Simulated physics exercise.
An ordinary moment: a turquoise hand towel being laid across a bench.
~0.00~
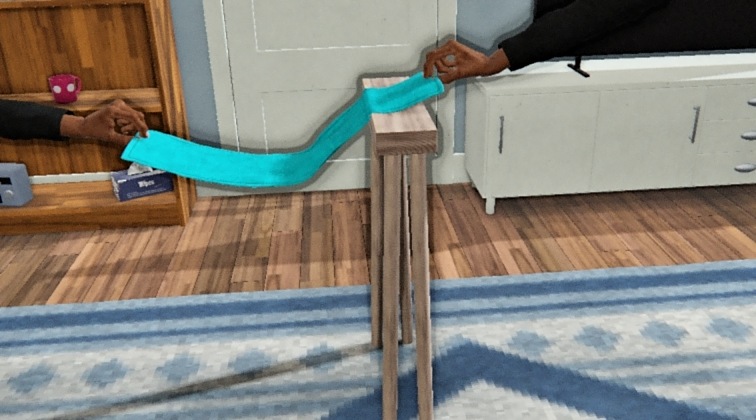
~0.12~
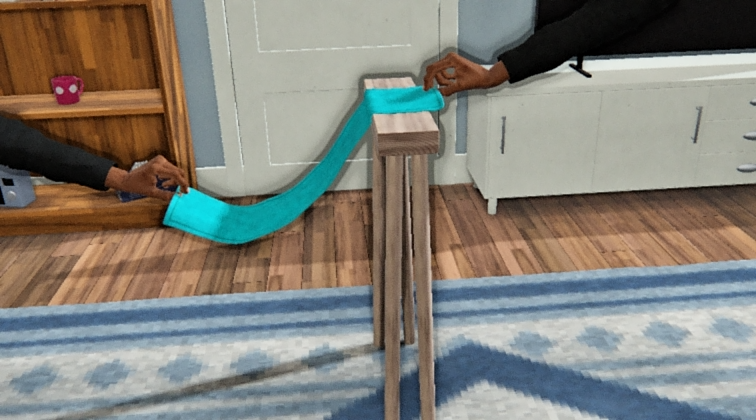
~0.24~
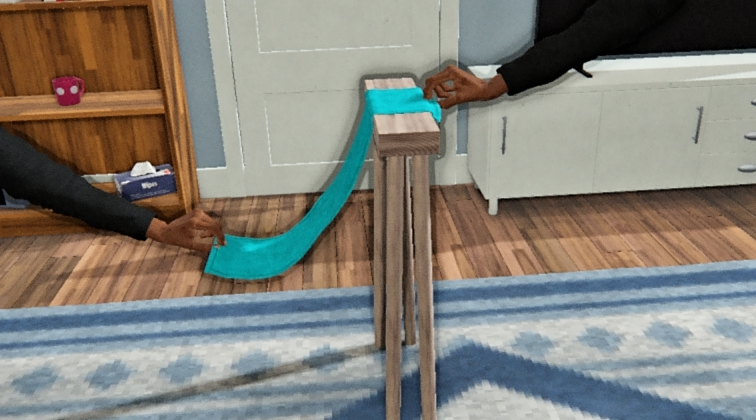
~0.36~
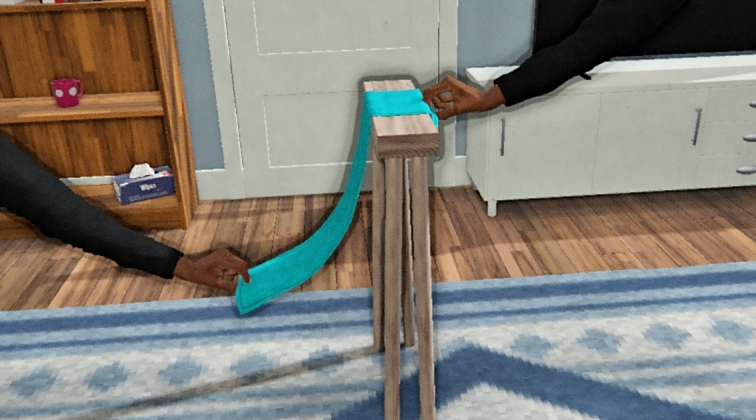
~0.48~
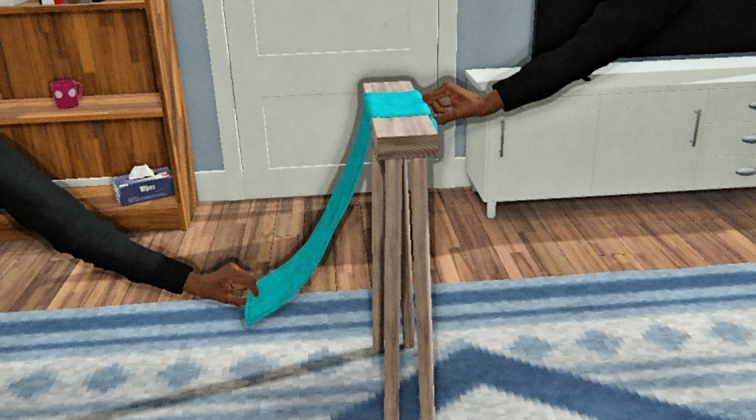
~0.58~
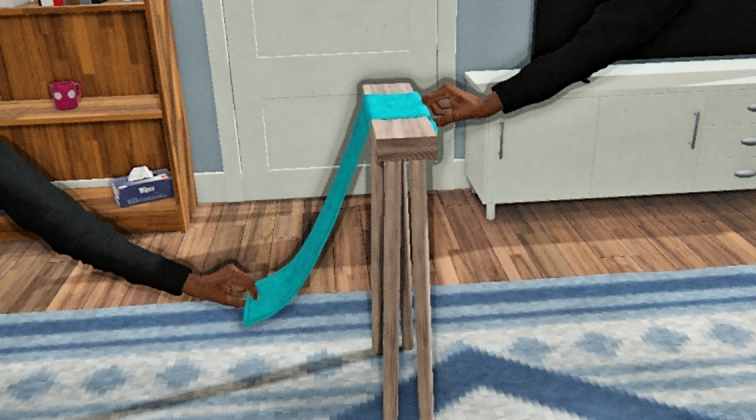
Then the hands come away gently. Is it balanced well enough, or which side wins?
Outcome: The turquoise hand towel slips off to the left.
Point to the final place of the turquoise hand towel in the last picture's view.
At about (348, 393).
After 0.82 s, hand towel sliding left.
After 1.06 s, hand towel clear of the top and falling near (352, 360).
After 1.32 s, hand towel in a heap on the floor near (349, 392).
At rest, hand towel in a heap on the floor near (348, 393). The turquoise hand towel falls on the left side.
